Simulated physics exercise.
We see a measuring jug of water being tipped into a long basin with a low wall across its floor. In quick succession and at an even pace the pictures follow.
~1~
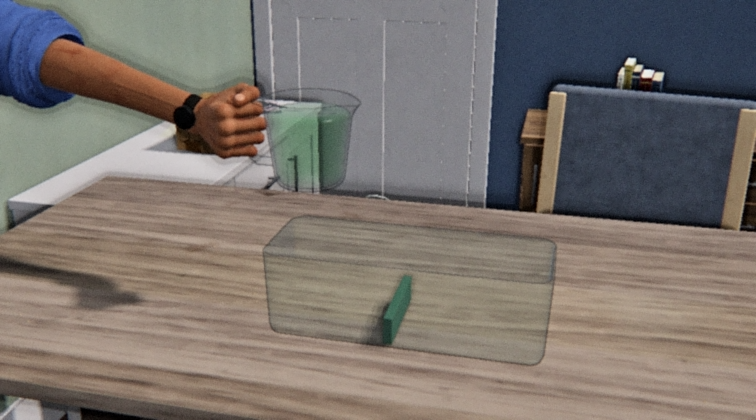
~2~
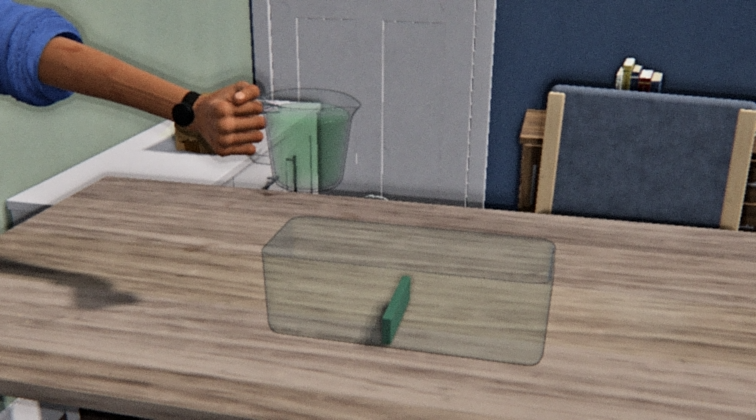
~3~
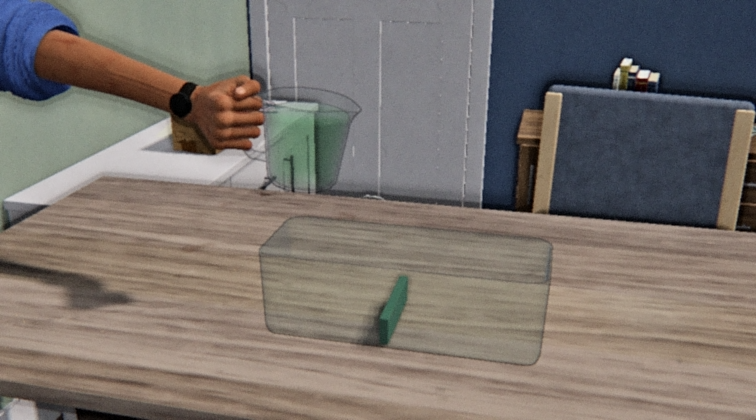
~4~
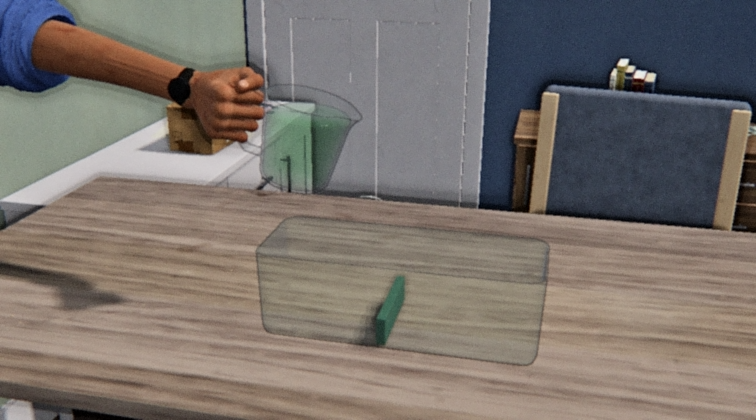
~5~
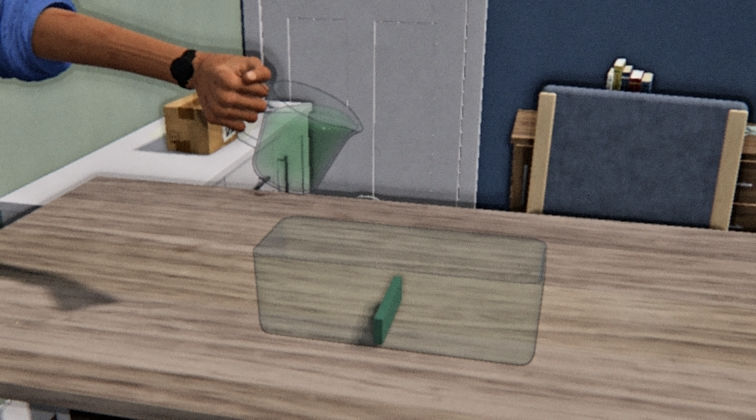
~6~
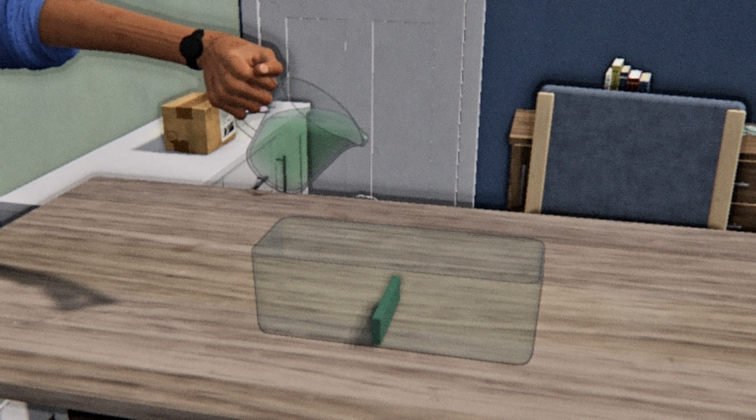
In a room with a pale green wall at left and a dark blue one beyond, a wooden table is seen from slightly above. A clear basin with a low green wall across its floor sits on it, before a blue-grey chair, while a hand holds a clear jug of greenish water at left. The jug tilts steadily rightward as the hand rises and the view drifts slightly.
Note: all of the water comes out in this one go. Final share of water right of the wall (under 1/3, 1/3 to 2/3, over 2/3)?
1/3 to 2/3.
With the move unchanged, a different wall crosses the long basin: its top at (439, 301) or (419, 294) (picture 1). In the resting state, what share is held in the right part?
About 10 per cent, then about 20 per cent.
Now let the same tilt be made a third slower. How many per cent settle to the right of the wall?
Roughly 65 %.
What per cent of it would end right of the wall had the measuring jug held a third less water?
It comes to around 25 percent.
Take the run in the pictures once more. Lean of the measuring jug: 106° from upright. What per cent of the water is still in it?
It still holds close to 35 per cent at that lean.
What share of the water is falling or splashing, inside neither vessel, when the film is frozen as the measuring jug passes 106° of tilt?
Around 25 %.
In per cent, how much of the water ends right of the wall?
Roughly 45 %.
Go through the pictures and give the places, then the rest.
It leans 0°; its right rim is at (360, 103); the water meets the walls at (271, 108) and (352, 113); the long basin's rim runs from (278, 235) to (555, 263); the wall's top is at (398, 297), in the first frame.
It leans 2°; its right rim is at (360, 105); the water meets the walls at (270, 107) and (351, 114), in the second frame.
It leans 6°; its right rim is at (361, 110); the water meets the walls at (271, 106) and (351, 116), in the third frame.
It leans 14°; its right rim is at (362, 118); the water meets the walls at (271, 108) and (352, 119), in the fourth frame.
It leans 24°; its right rim is at (363, 130); the water meets the walls at (270, 114) and (359, 123), in the fifth frame.
It leans 36°; its right rim is at (363, 143); the water meets the walls at (264, 123) and (361, 135); 2 per cent is over the edge, in the sixth frame.
A moment on, the measuring jug is tipped right over and 37 per cent is still to pour, 5 is left of the wall and 30 right of it.
Next, the measuring jug is tipped right over and 2 per cent is still to pour, 48 is left of the wall and 45 right of it.
Then the measuring jug is tipped right over and 0 per cent is still to pour, 51 is left of the wall and 46 right of it.
Later the measuring jug is tipped right over and 0 per cent is still to pour, 51 is left of the wall and 46 right of it.
At rest 51 per cent lies left of the wall, 46 right of it and 3 outside.
